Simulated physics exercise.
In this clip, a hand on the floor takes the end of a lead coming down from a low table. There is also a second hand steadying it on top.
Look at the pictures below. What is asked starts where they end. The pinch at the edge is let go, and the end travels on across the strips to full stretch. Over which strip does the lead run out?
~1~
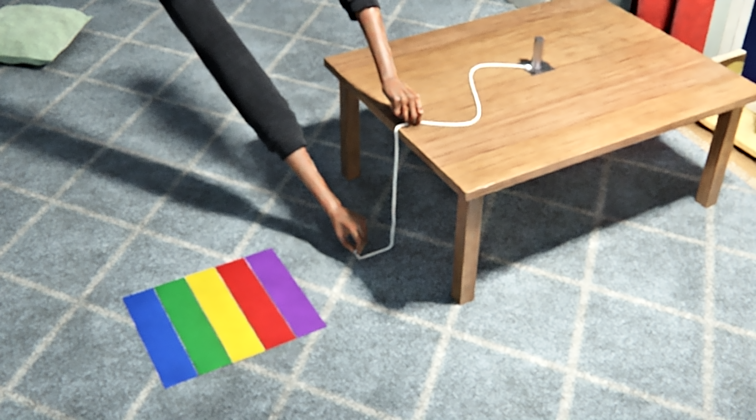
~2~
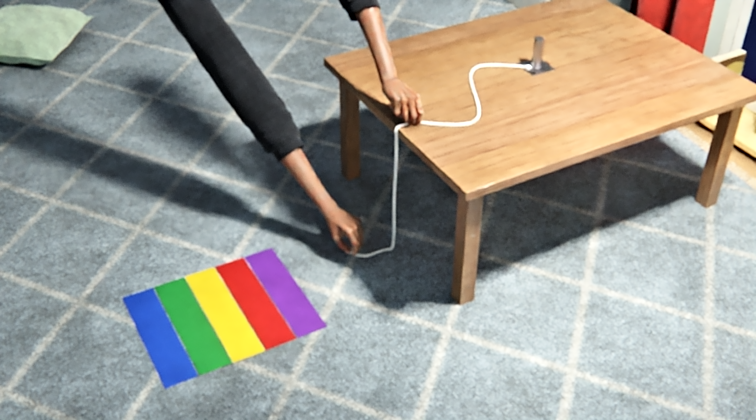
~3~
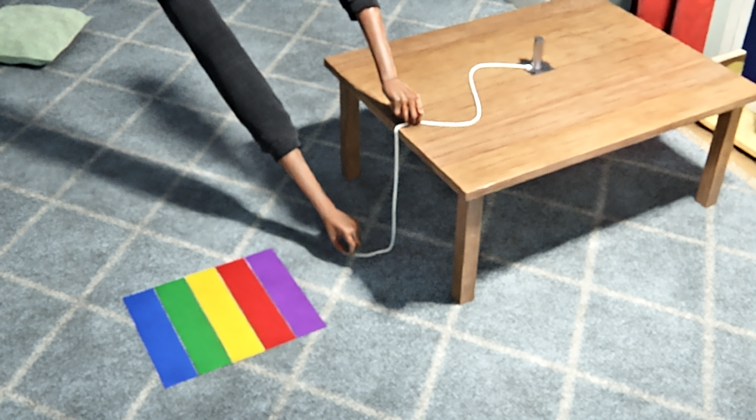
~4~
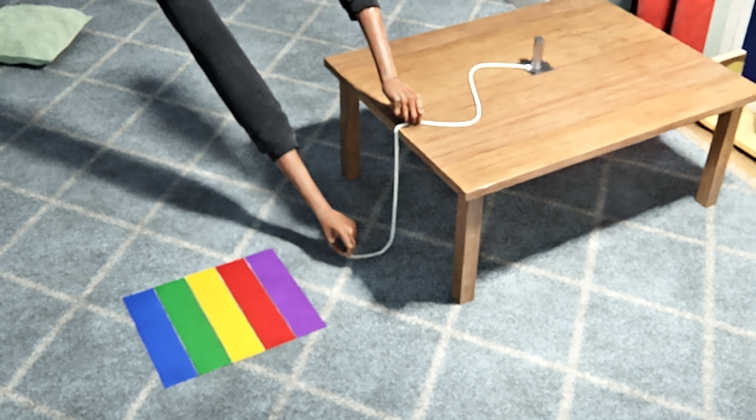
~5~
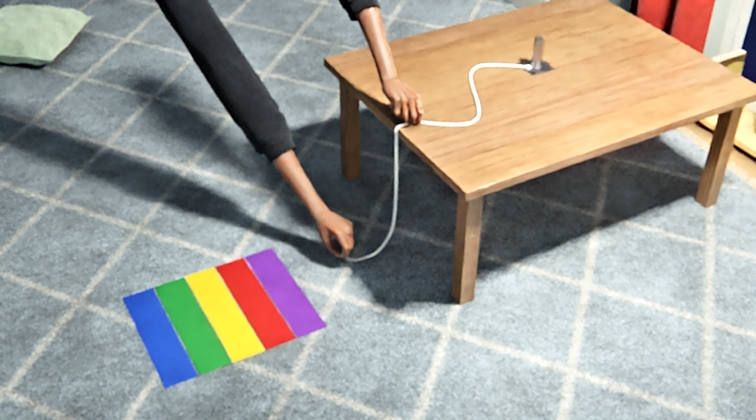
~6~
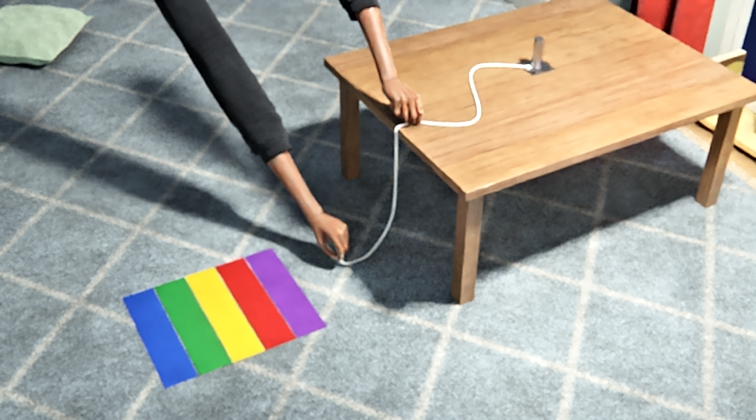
Over the green strip.
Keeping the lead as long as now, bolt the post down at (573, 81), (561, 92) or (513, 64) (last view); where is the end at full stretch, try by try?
Roughly (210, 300), then (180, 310), then (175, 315).
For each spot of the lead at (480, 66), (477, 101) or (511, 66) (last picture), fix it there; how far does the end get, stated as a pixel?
Respectively (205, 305), (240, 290) and (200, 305).
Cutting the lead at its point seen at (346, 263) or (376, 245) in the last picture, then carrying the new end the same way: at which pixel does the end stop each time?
Roughly at (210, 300) the first time and at (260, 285) the second.
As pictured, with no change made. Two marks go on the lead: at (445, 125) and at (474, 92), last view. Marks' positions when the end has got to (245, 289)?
You'll find the first mark at (388, 138) and the second mark at (450, 101).
Soon after, end near (245, 289); over red.
After that, end near (210, 302); over yellow.
At the stop, end near (190, 309); over green. It gets as far as the green strip.
